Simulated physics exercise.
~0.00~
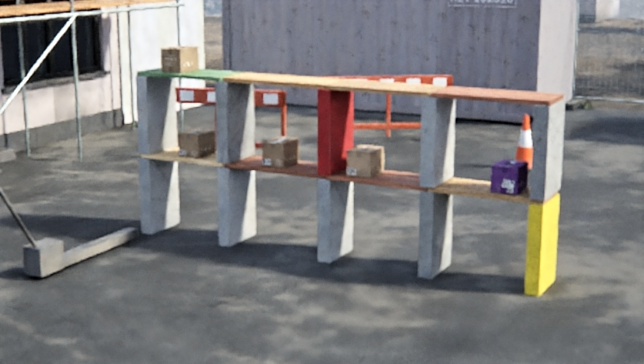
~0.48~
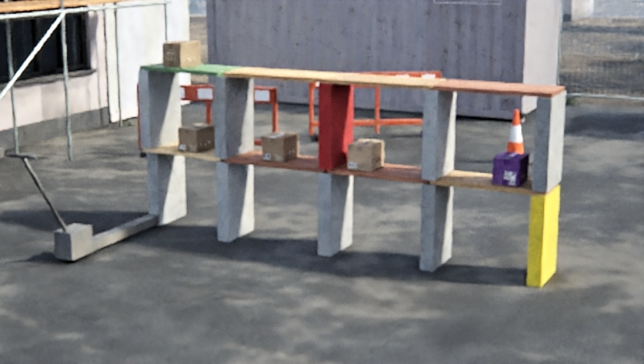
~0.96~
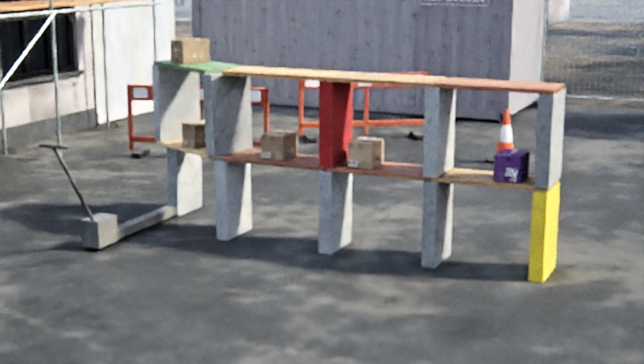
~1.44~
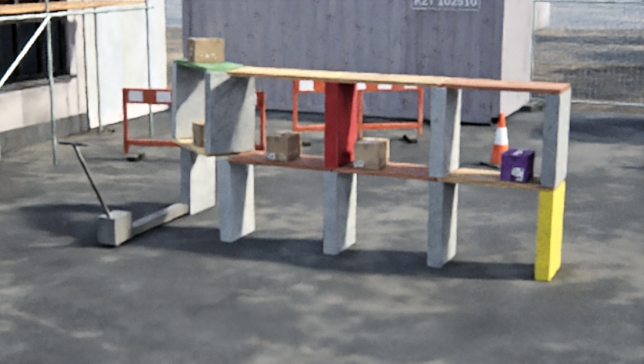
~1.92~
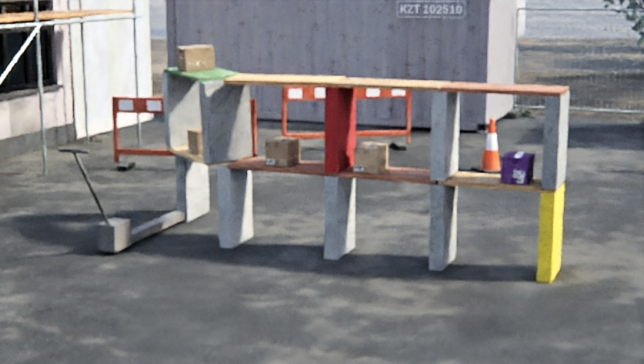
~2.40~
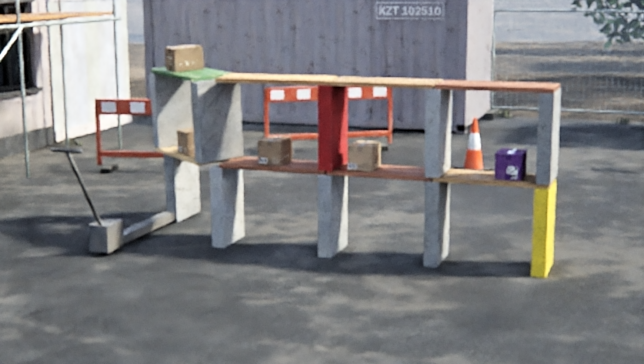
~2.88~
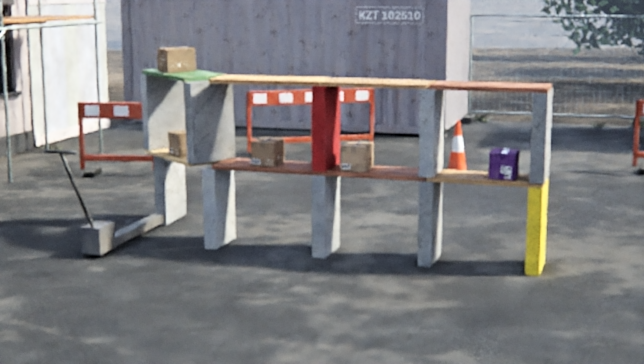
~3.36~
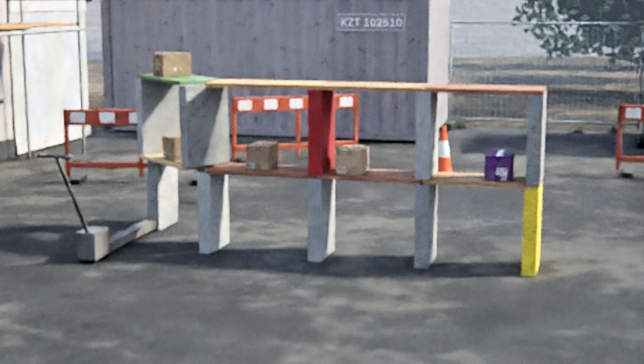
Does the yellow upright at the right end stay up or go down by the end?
The yellow upright stays up. It keeps its place under the right end of the row while only the left end shifts.
